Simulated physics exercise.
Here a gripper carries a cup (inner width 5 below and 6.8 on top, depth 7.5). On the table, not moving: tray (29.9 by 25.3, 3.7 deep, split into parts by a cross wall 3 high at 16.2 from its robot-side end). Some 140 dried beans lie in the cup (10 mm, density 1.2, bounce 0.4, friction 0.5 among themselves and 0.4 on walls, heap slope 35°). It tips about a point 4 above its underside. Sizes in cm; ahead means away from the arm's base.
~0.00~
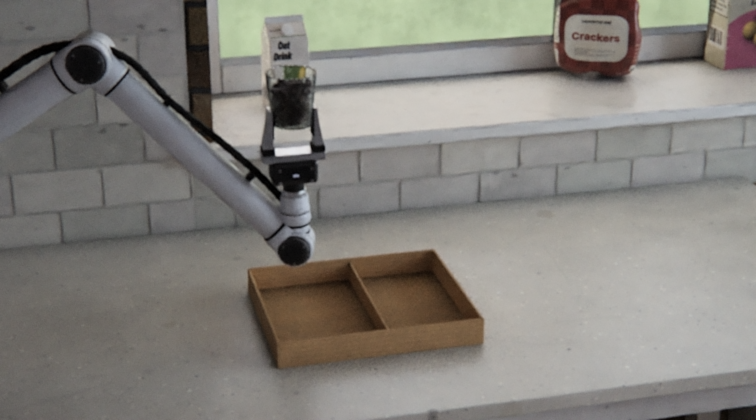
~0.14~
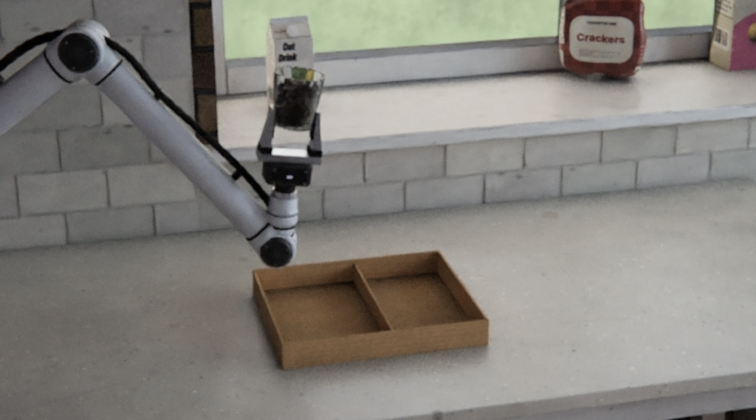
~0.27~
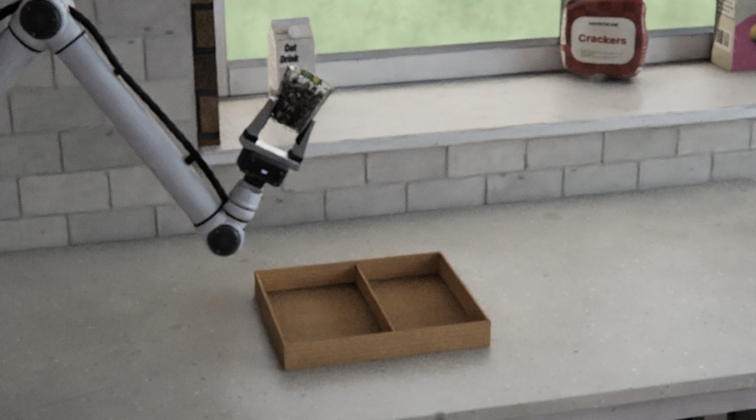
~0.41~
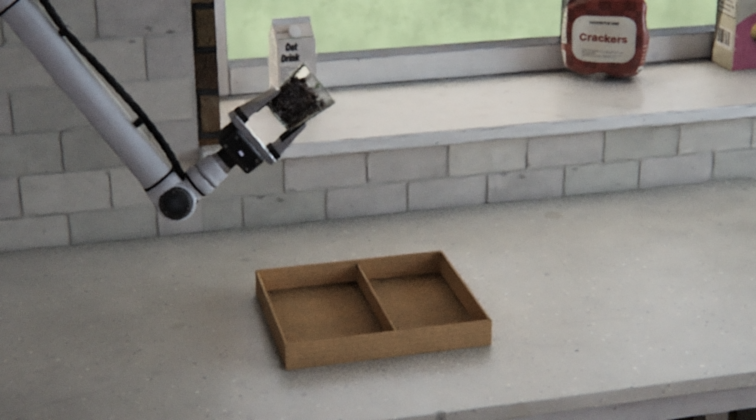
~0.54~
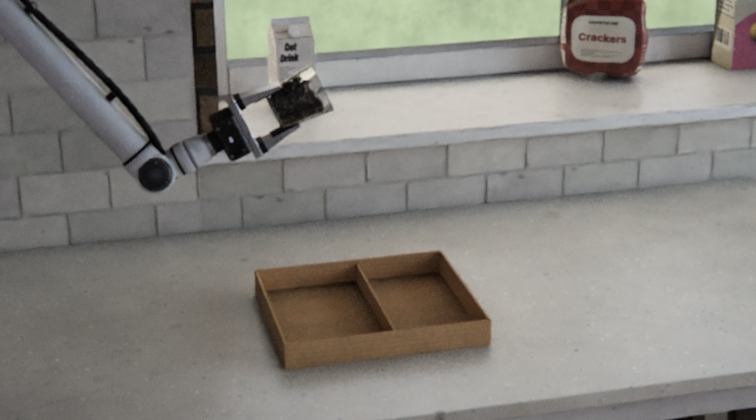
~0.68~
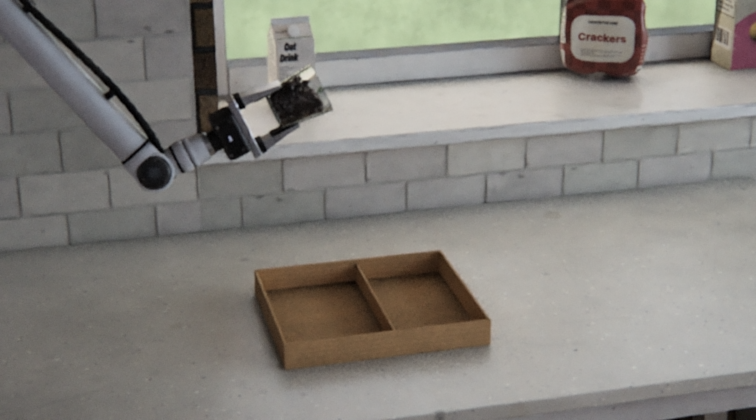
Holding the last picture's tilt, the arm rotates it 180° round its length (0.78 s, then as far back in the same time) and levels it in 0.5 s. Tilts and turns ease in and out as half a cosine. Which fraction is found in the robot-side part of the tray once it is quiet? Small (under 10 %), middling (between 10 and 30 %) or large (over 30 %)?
Answer: Small; under 10 % of the dried beans finish in the robot-side part of the tray.
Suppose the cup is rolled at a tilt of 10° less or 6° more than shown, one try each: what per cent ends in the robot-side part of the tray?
About 0 and 10 per cent.
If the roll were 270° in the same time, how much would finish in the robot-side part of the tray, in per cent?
It would be near 5 per cent.
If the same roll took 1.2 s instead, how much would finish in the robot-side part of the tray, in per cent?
In that case some 5 per cent.
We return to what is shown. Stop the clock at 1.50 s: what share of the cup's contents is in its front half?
Roughly 45 per cent.
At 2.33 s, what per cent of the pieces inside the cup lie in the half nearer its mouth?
About 45 per cent.
By 1.50 s, tipped 67°, highest piece 38 above the table; 139 in the cup, 1 in the robot-side part, 3 in flight or on a rim.
By 2.33 s, tipped 62°, highest piece 38 above the table; 136 in the cup, 5 in the robot-side part, 2 in the far-side part.
By 2.94 s, upright, highest piece 39 above the table; 136 in the cup, 5 in the robot-side part, 2 in the far-side part.
By 3.64 s, upright, highest piece 39 above the table; 136 in the cup, 5 in the robot-side part, 2 in the far-side part.
Final count, 136 in the cup, 5 in the robot-side part, 2 in the far-side part. That is 3 % in the robot-side part of the tray.
